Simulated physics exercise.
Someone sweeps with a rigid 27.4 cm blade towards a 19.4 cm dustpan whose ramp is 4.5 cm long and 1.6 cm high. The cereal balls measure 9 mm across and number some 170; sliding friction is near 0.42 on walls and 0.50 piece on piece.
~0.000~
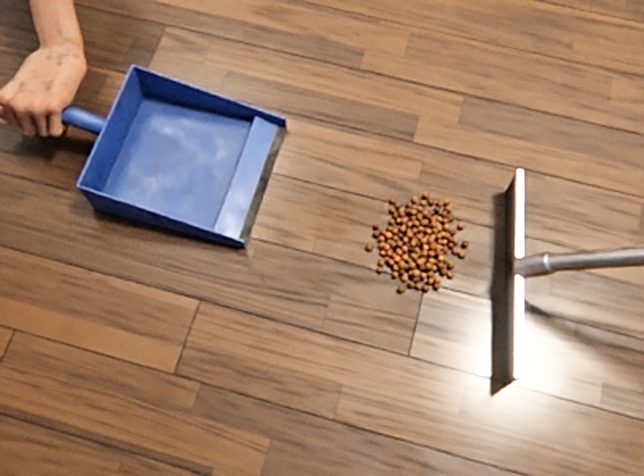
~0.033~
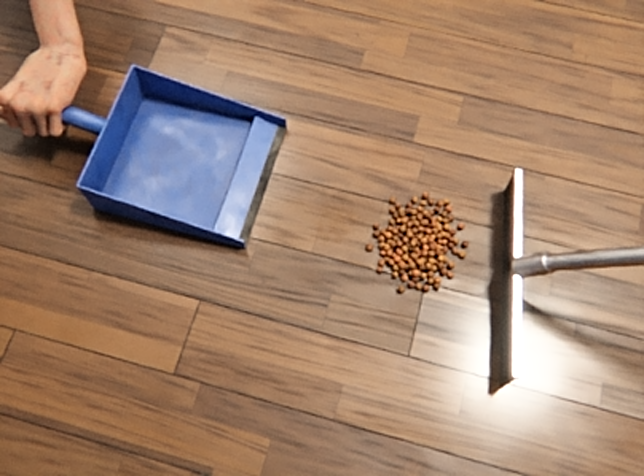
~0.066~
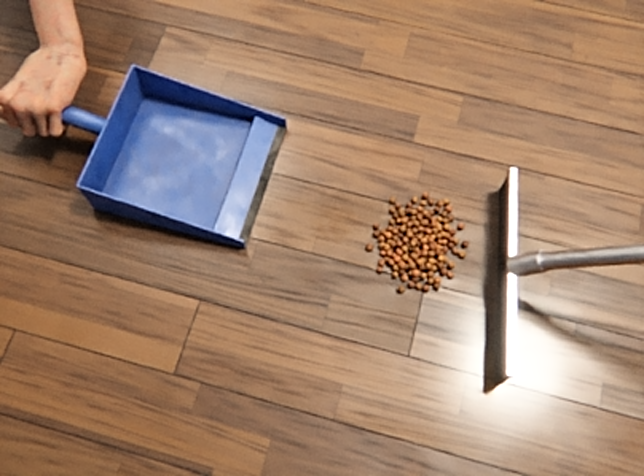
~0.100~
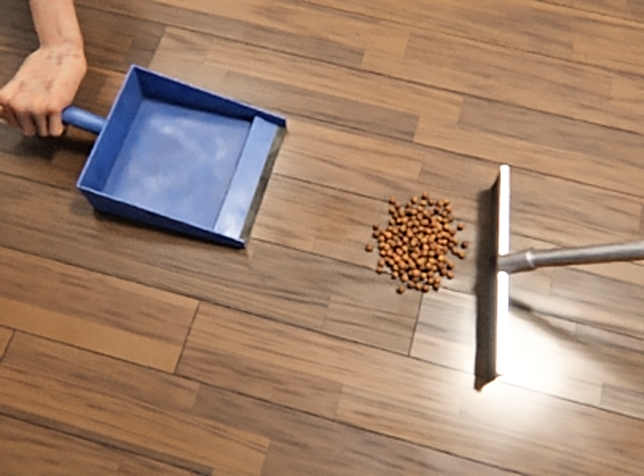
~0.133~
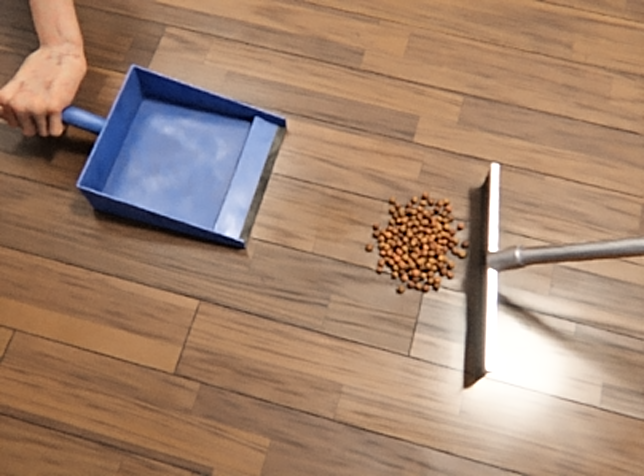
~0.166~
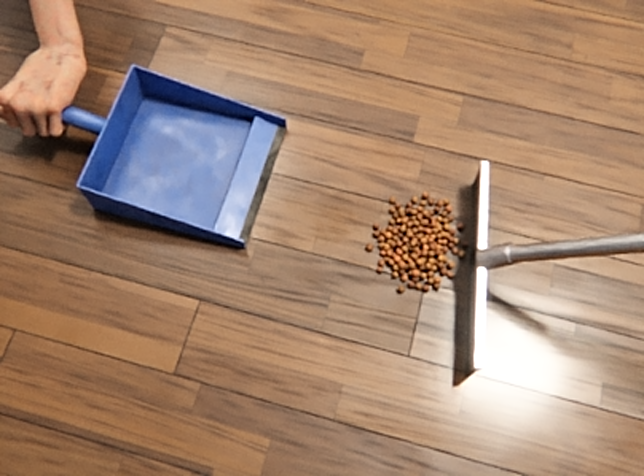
A metal-handled blade slides slowly left across wooden flooring, up to a pile of brown balls.
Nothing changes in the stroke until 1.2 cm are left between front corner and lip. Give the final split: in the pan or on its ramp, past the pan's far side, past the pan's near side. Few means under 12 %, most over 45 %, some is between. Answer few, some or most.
In the pan or on its ramp: Some; past the pan's far side: Few; past the pan's near side: Some.
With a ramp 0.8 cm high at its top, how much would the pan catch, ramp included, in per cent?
Then about 40 per cent.
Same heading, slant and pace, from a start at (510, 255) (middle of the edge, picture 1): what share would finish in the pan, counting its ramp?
About 25 per cent.
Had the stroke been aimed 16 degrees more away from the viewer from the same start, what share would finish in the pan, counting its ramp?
It would be near 10 per cent.
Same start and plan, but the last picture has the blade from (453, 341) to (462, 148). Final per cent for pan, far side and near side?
Pan 20, far 5, near 15.
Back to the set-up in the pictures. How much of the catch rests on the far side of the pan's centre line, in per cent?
Roughly 20 per cent.
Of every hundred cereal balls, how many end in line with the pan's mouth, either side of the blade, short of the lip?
Roughly 50 per cent.
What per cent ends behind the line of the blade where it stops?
About 0 per cent.
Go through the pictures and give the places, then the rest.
The first picture shows blade from (516, 376) to (518, 176), moved 0.0 cm, 0 of the pieces shifted so far; middle of the pieces at (419, 244); pan at (180, 164).
The second picture shows blade from (514, 376) to (516, 175), moved 0.2 cm, 0 of the pieces shifted so far; middle of the pieces at (419, 244).
The third picture shows blade from (508, 374) to (511, 174), moved 0.9 cm, 0 of the pieces shifted so far; middle of the pieces at (419, 244).
The fourth picture shows blade from (499, 372) to (503, 173), moved 2.0 cm, 0 of the pieces shifted so far; middle of the pieces at (419, 244).
The fifth picture shows blade from (488, 369) to (493, 170), moved 3.3 cm, 0 of the pieces shifted so far; middle of the pieces at (419, 244).
The sixth picture shows blade from (477, 366) to (483, 168), moved 4.7 cm, 0 of the pieces shifted so far; middle of the pieces at (419, 244); pan at (180, 164). Its pace works out near 0.40 m/s.
After 0.49 s, middle of the blade 17 cm from the lip; 0 % over the lip, far side 0 %, near side 10 %.
Then, at 0.71 s, middle of the blade 8 cm from the lip; 0 % over the lip, far side 0 %, near side 15 %.
After 1.04 s, middle of the blade 3 cm from the lip; 35 % over the lip, far side 0 %, near side 15 %.
In the end, at 1.3 s, pan 35 %, far side 0 %, near side 15 %, in front of the lip or behind the blade 50 %.
